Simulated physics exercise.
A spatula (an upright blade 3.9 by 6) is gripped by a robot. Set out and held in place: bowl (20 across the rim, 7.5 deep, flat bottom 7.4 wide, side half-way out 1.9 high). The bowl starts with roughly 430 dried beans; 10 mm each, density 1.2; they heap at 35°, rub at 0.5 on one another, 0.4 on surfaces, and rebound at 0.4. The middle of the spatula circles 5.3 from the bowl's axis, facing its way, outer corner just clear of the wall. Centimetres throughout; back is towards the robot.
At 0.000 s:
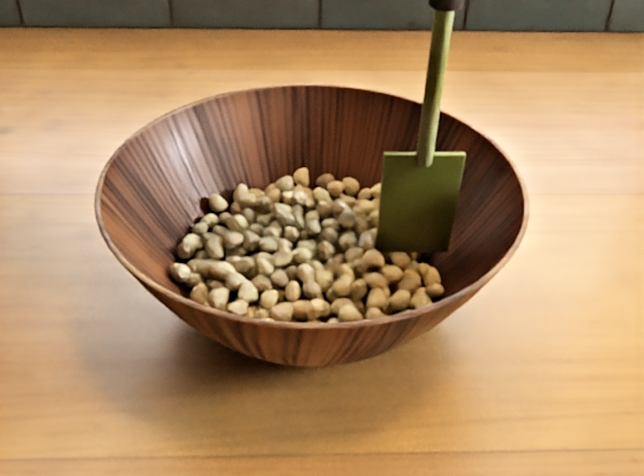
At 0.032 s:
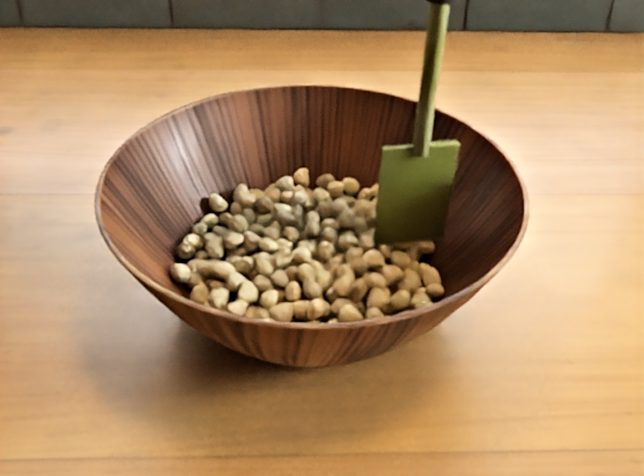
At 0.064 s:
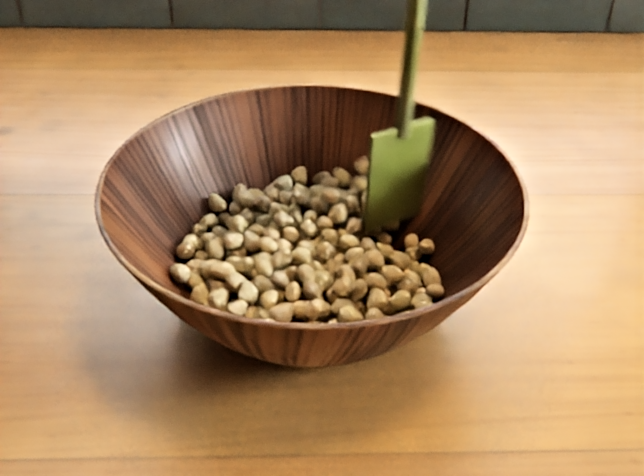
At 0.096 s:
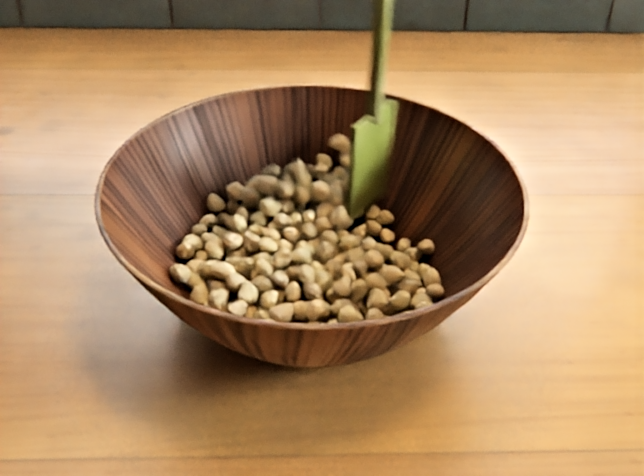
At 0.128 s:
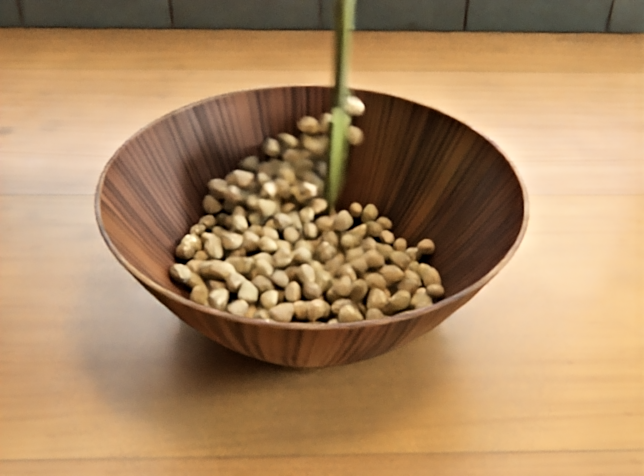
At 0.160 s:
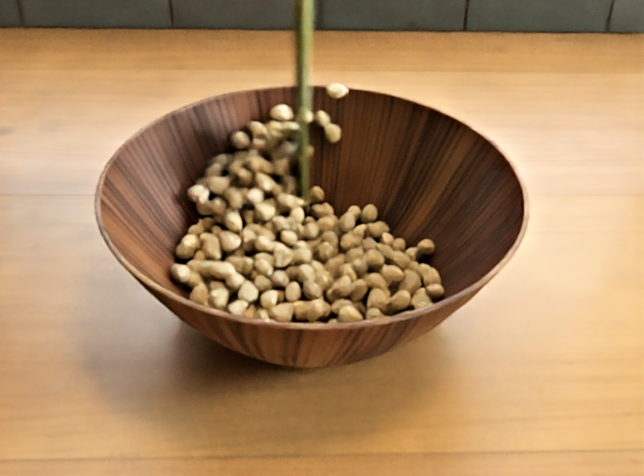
Wooden bowl of dried beans on a wooden surface, a green spatula sweeping leftward and turning edge-on, pushing beans up the back.
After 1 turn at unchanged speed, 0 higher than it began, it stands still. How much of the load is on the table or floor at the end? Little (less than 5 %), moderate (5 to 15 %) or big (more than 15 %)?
A little share, less than 5 %, ends on the table or floor.
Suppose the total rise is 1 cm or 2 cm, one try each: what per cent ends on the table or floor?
Some 0 and 0 per cent.
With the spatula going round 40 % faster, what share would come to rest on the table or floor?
Then about 10 per cent.
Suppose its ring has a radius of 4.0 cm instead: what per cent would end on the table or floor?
In that case some 0 per cent.
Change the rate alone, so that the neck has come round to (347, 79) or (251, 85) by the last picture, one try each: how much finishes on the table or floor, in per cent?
Some 0 and 10 per cent.
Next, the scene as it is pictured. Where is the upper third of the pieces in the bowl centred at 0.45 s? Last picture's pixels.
At about (396, 283).
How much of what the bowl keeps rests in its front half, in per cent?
About 45 per cent.
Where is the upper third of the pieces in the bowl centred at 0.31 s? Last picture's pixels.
Near (217, 272).
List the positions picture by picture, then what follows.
In the first picture, spatula neck at (429, 125), 0° round; upper third of the load around (307, 245), from x 180 to 435, top at y 180; 432 in the bowl.
In the second picture, spatula neck at (425, 117), 9° round; upper third of the load around (307, 245), from x 180 to 435, top at y 180.
In the third picture, spatula neck at (406, 100), 30° round; upper third of the load around (308, 241), from x 180 to 435, top at y 165.
In the fourth picture, spatula neck at (376, 86), 52° round; upper third of the load around (305, 234), from x 180 to 435, top at y 140.
In the fifth picture, spatula neck at (340, 79), 74° round; upper third of the load around (291, 224), from x 180 to 435, top at y 105.
In the sixth picture, spatula neck at (302, 77), 96° round; upper third of the load around (274, 225), from x 180 to 435, top at y 90; 432 in the bowl.
After 0.31 s, 196° round, highest piece 9 above the table; 432 in the bowl.
After 0.45 s, 296° round, highest piece 9 above the table; 425 in the bowl, 7 in flight or on the tool.
After 0.73 s, 0° round, highest piece 6 above the table; 423 in the bowl, 9 on the table or floor.
After 1.43 s, 0° round, highest piece 6 above the table; 423 in the bowl, 9 on the table or floor.
At rest, 423 in the bowl, 9 on the table or floor. That is 2 % on the table or floor.
